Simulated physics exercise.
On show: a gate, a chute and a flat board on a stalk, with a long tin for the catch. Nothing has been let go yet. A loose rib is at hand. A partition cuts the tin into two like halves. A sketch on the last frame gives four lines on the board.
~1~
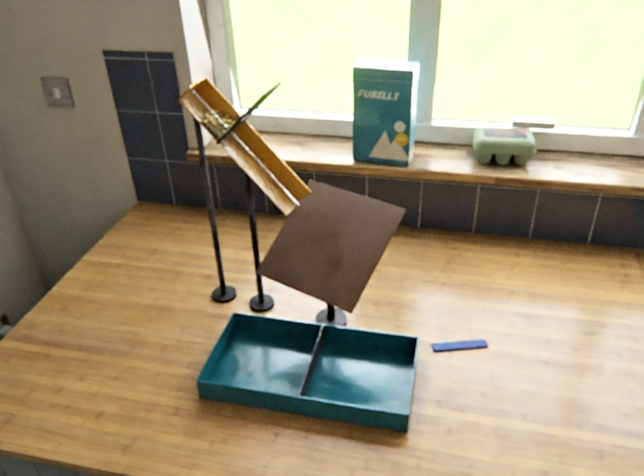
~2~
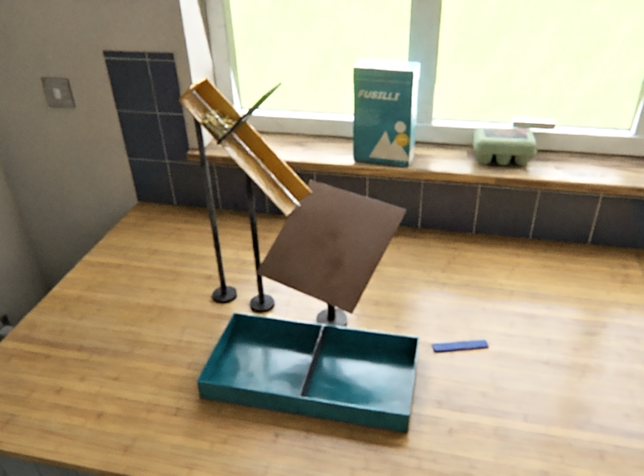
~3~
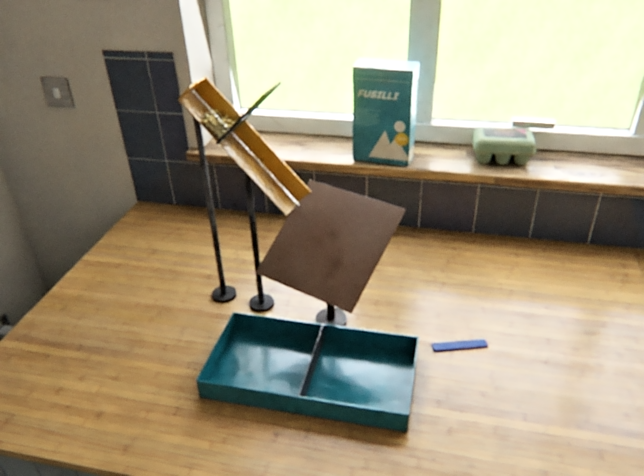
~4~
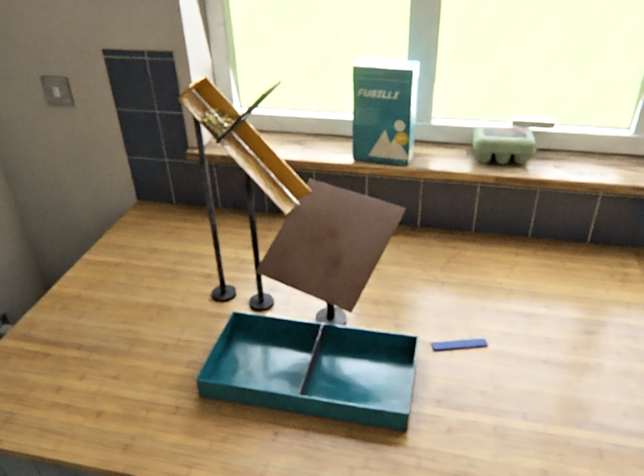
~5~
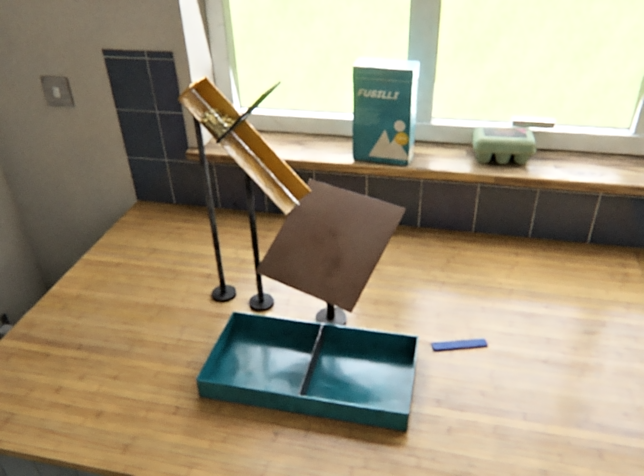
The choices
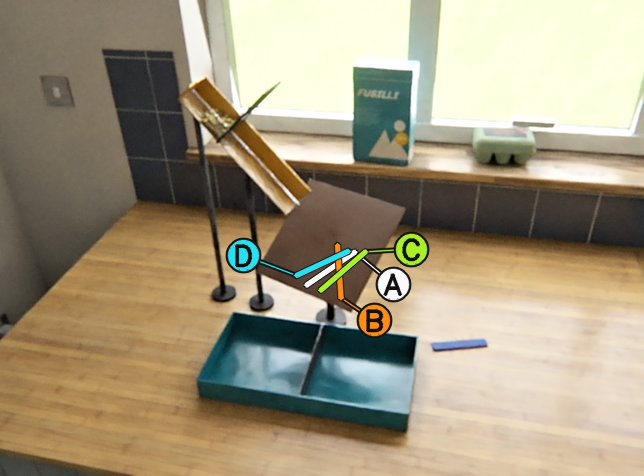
To begin with, a sloping wooden chute on black stands leads down to a tilted brown board above a teal tin split by a partition, with a blue strip lying to the right. After that, nothing visibly changes; the load stays behind the shut gate, and only the view shifts very slightly.
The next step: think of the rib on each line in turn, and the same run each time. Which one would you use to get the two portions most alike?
B.
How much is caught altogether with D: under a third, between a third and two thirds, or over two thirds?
It is over two thirds.
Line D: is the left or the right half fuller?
More lands on the left.
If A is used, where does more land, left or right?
Left.
On the marked copy, line A from (354, 252) to (306, 285); line B from (337, 245) to (341, 297); line C from (365, 251) to (320, 290); line D from (348, 251) to (296, 275).
Choosing A, of what is caught, nearly all in the left half, a stray few in the right.
Choosing B, of what is caught, about a third in the left half, about two thirds in the right.
Choosing C, of what is caught, nearly all in the left half, a stray few in the right.
Choosing D, of what is caught, nearly all in the left half, a small part in the right.
